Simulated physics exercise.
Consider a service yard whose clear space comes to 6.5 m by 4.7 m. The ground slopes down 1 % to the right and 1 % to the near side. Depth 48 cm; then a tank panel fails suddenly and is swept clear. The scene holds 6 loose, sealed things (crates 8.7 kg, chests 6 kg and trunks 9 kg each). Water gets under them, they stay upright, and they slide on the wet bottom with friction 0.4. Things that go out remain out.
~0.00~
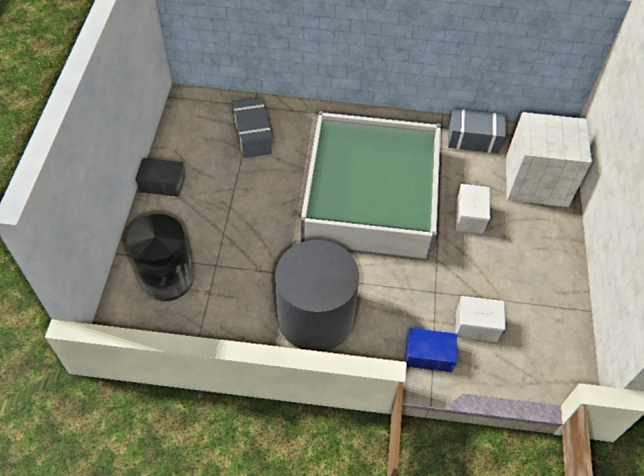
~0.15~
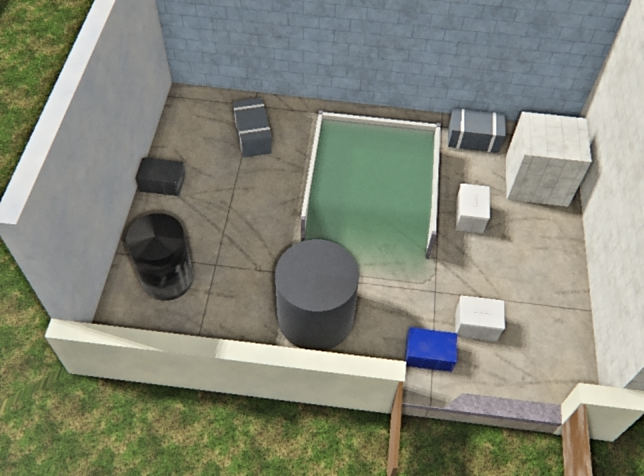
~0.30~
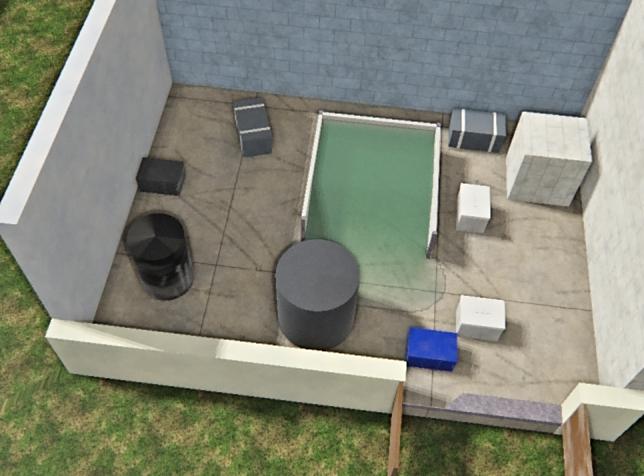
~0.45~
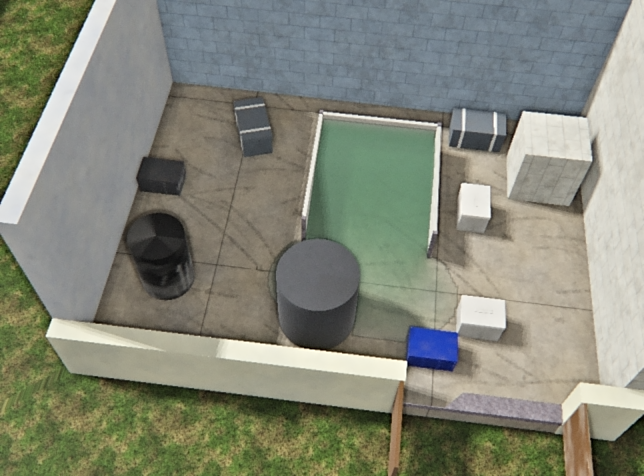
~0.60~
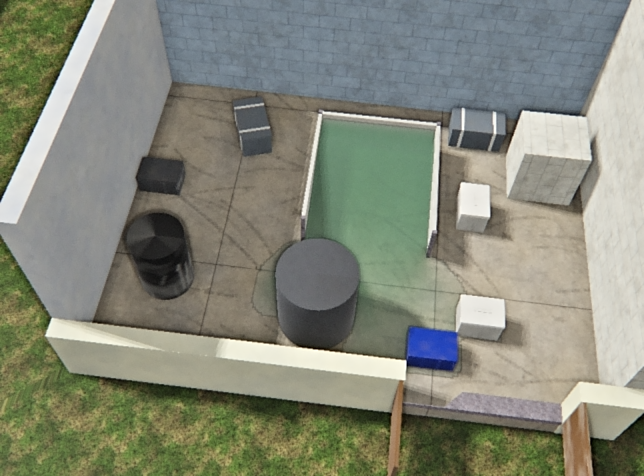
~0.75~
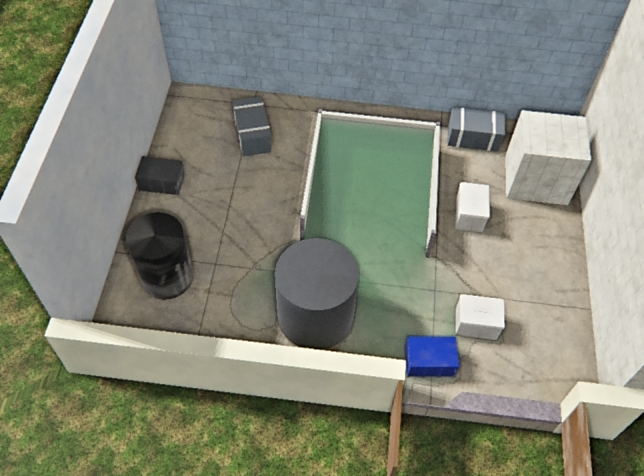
In a walled yard, the near side of a pool of green water disappeared and the water spread across the paving around a dark cylinder, then the blue crate shifted slightly toward the near wall.
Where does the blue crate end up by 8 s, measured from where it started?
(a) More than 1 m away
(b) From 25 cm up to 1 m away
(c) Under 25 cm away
Answer: A.
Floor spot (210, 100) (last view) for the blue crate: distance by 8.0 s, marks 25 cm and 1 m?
Observed: Object shuffles over a little.
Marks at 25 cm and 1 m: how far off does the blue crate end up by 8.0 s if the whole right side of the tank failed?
Outcome for the blue crate: Modest displacement.
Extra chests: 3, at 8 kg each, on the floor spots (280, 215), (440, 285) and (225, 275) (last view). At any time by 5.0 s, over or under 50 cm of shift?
Taking them in order: Not far enough, far enough and far enough.
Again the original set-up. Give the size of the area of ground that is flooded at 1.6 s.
Close to 12.0 m2, I'd say.
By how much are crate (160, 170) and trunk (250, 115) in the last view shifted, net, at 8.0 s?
Taking them in turn, the shifts are 200 cm and 140 cm.
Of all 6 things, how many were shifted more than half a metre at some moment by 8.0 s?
That adds up to 4.
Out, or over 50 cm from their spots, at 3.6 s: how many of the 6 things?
That would be 3.
After 1.6 s the blue crate has gone out; 1 of 6 are out; 0 afloat.
After 3.6 s the blue crate has gone out; 1 of 6 are out; 0 afloat.
After 5.6 s the blue crate has gone out; 1 of 6 are out; 0 afloat.
After 8.0 s the blue crate has gone out; 1 of 6 are out; 2 afloat.
